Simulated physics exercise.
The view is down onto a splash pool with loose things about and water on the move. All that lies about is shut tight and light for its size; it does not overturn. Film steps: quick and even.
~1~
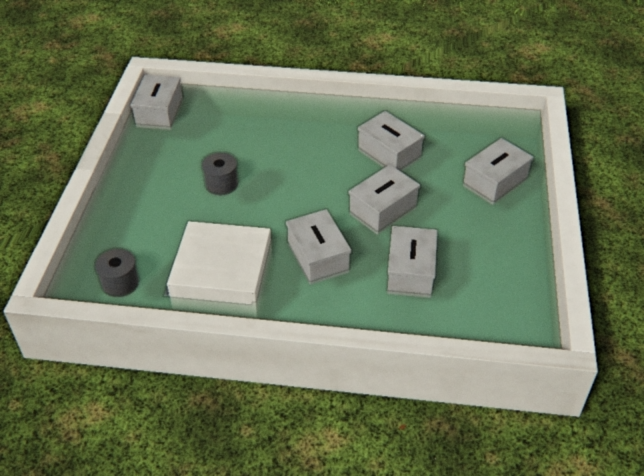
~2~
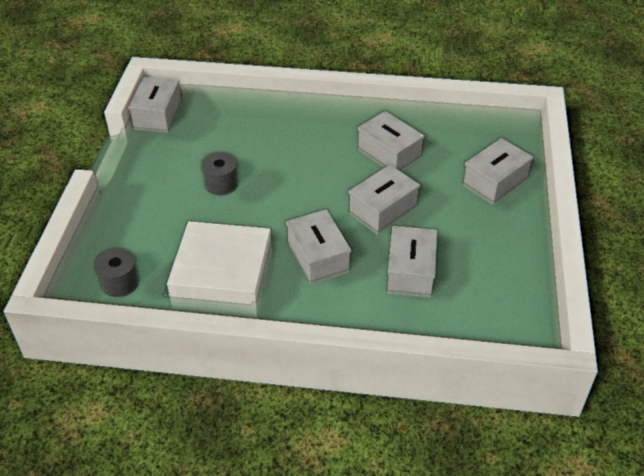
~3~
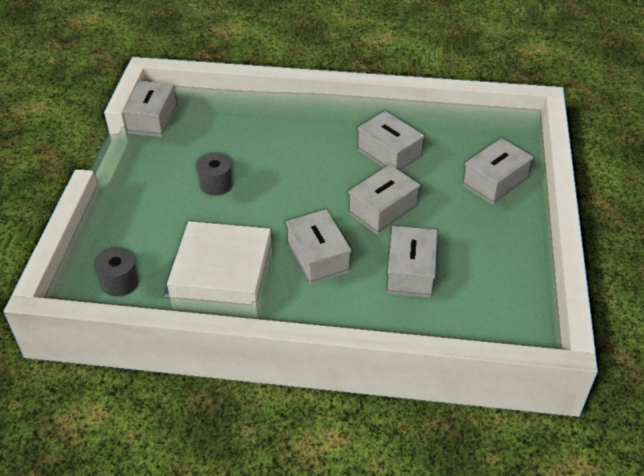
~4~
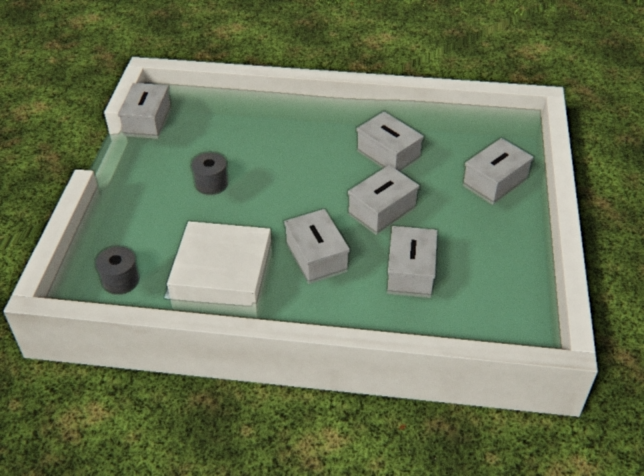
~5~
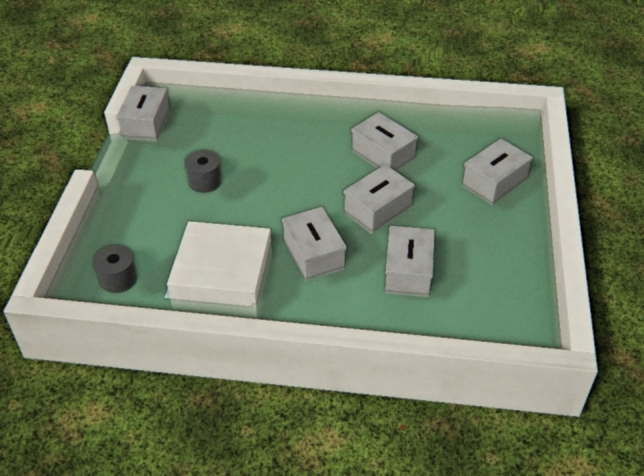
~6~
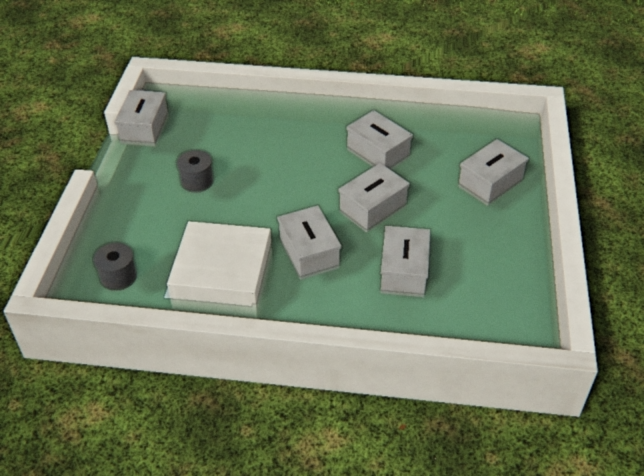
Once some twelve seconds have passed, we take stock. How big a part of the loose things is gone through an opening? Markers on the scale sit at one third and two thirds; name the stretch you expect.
By the look of it, the outflow takes less than one third of the stuff.
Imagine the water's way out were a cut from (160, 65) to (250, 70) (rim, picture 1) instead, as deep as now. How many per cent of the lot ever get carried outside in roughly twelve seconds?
I'd call it 10 per cent.
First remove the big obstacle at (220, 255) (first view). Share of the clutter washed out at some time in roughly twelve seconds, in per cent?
Share estimate: Around 0 %.
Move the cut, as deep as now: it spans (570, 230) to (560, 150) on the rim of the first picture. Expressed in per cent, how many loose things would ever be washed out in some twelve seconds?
Estimate: Around 50 per cent.
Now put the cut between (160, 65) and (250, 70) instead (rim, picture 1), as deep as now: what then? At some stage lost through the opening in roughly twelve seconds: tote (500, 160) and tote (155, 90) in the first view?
First one: Never leaves; second one: Leaves the room.
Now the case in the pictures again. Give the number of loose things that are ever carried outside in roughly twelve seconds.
The count is 0.
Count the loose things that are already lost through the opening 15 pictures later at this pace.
By then the total stands at 0.
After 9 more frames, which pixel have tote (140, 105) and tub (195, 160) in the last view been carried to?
Close to (134, 140) and (148, 168).
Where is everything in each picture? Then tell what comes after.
A tote at (156, 91), afloat; a tub at (219, 164), afloat; 0 of 8 have shifted, in the first frame.
A tote at (154, 93) floats; a tub at (219, 164), afloat; 0 of 8 have shifted, in the second frame.
A tote at (149, 98), afloat, close to its start; a tub at (214, 164), afloat, close to its start; 1 of 8 have shifted, in the third frame.
A tote at (143, 99) floats, close to its start; a tub at (209, 164) floats, close to its start; 2 of 8 have shifted, in the fourth frame.
A tote at (142, 102), afloat, close to its start; a tub at (203, 162) floats, close to its start; 2 of 8 have shifted, in the fifth frame.
A tote at (140, 107), afloat, close to its start; a tub at (194, 161) floats, close to its start; 6 of 8 have shifted, in the sixth frame.
A moment on, 0 of 8 are out; 8 afloat.
Next, 0 of 8 are out; 8 afloat.
Later, 0 of 8 are out; 8 afloat.
In the end, 0 of 8 are out; 8 afloat.
